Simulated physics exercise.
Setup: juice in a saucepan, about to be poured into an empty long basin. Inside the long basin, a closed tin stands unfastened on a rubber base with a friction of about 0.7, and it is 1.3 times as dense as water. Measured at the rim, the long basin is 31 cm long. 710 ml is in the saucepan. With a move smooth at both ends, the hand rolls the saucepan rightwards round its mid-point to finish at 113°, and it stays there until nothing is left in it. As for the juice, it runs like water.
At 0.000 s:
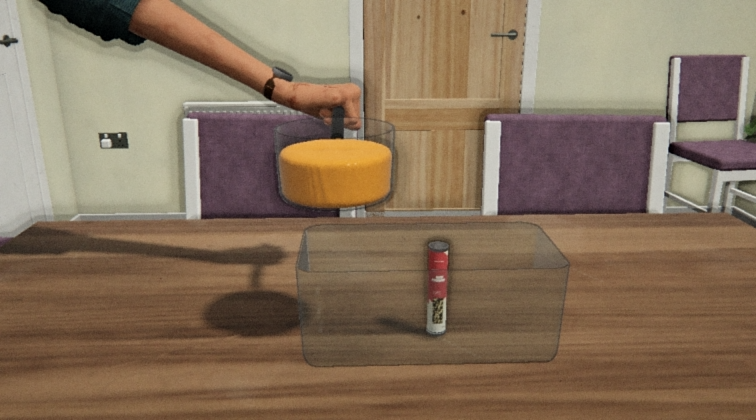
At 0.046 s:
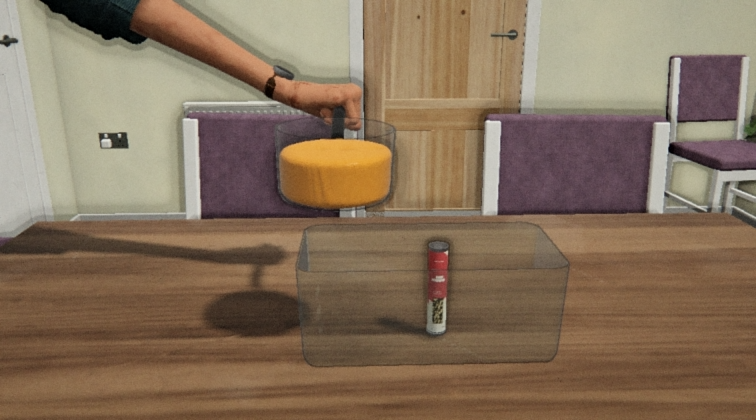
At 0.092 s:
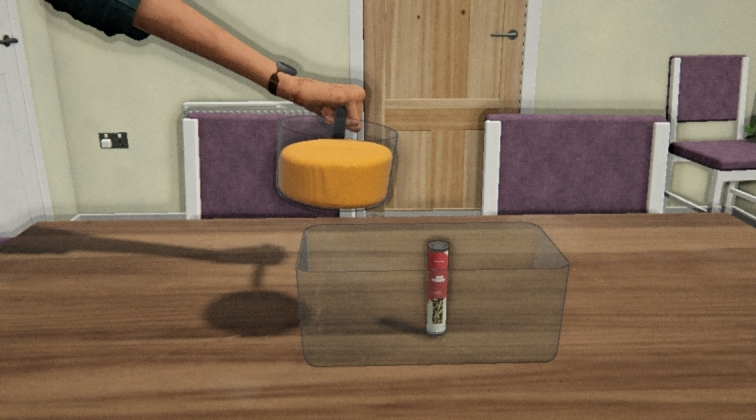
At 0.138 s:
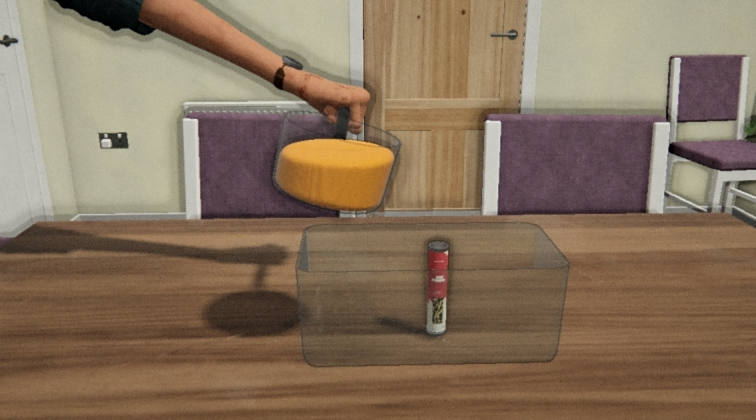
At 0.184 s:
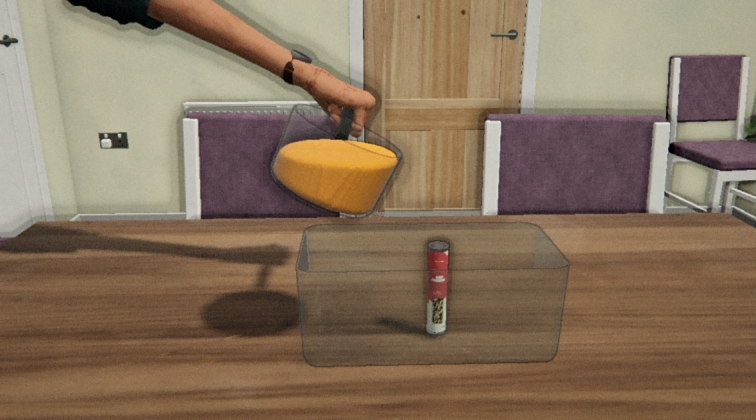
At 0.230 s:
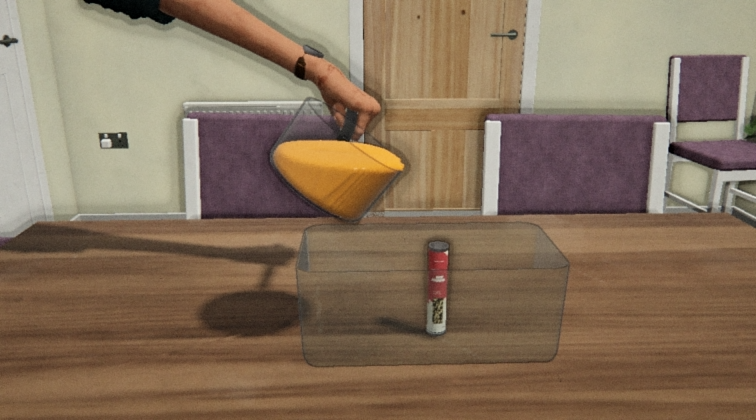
A bare forearm with a dark sleeve and wristband reaches in from the upper left over a wooden table, seen from the front in a room with purple chairs and a wooden door. Its hand grips a clear saucepan of orange juice above a transparent long basin holding a red-labelled tin. The hand rolls the saucepan rightwards, slowly then faster, the juice slanting inside, while the view stays still.
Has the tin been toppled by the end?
Yes, it has gone over.
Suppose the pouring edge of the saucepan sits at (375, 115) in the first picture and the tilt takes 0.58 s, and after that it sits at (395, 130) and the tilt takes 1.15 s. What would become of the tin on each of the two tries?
Try 1: Tipped over; try 2: Still standing.
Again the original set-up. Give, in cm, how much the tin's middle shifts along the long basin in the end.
Net tin displacement: Roughly 8.0 cm.
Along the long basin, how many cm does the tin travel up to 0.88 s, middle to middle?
Measured centre to centre, about 5 cm.
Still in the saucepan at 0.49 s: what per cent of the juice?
Fraction remaining: Approx. 28 per cent.
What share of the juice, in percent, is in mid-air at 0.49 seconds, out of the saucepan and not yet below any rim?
Roughly 32 %.
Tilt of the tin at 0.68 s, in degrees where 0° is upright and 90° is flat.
Tilt: Around 5°.
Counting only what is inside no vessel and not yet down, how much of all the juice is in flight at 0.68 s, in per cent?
In-air share: About 4 %.
By 0.49 s the tilt is 105° and 27 per cent is still to pour; the tin stands where it began.
By 0.68 s the tilt is 113° and 4 per cent is still to pour; the tin leans 6°.
By 0.88 s the tilt is 113° and 0 per cent is still to pour; the tin leans 38°.
By 1.09 s the tilt is 113° and 0 per cent is still to pour; the tin lies on its side.
At rest the tin lies on its side.
